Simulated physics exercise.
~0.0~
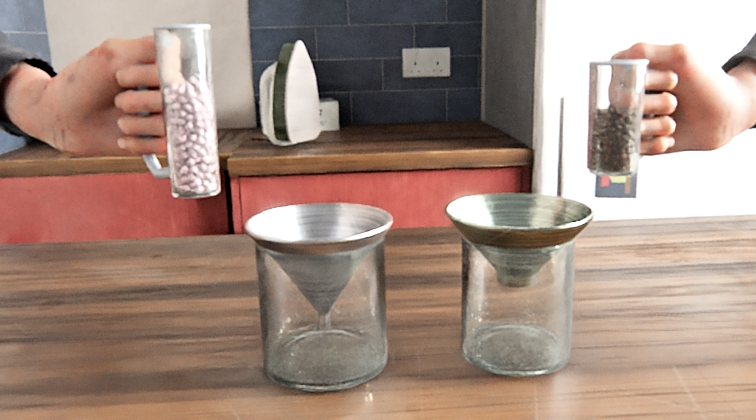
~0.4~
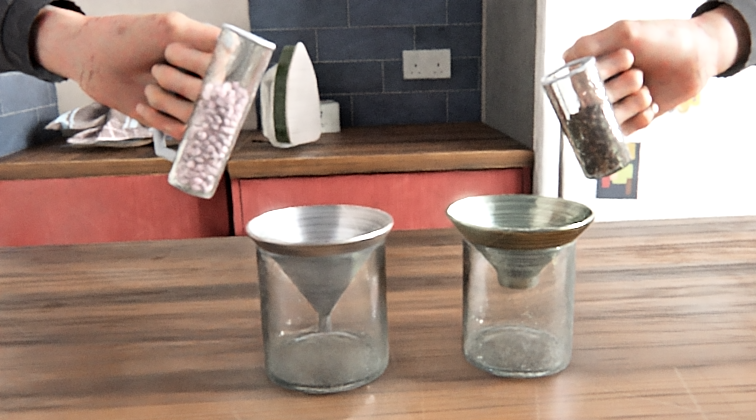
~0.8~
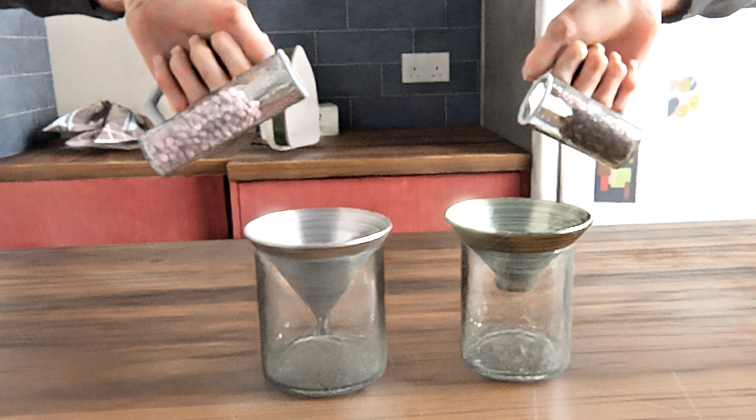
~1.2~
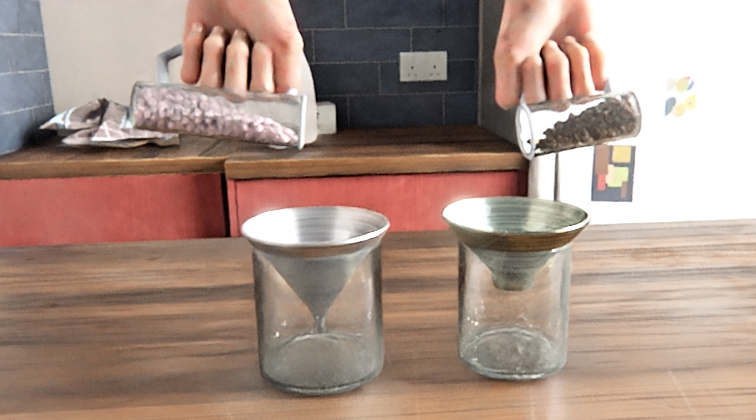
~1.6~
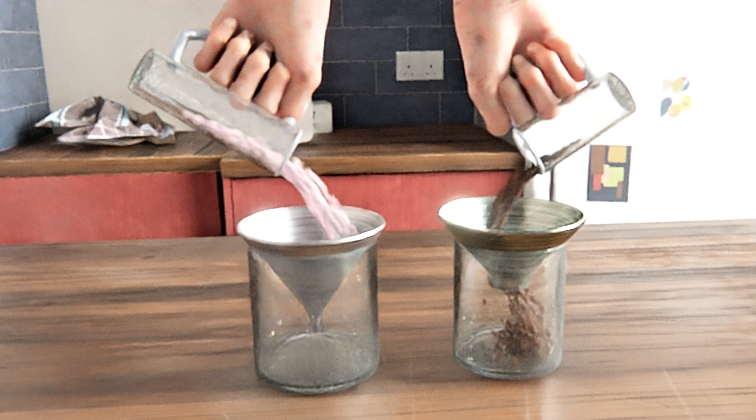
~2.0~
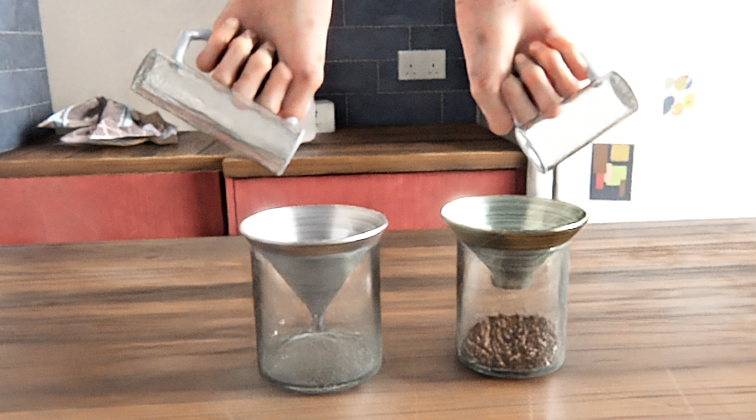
Two hands tip cups over funnels; dark bits fill the right jar, the left stays empty.
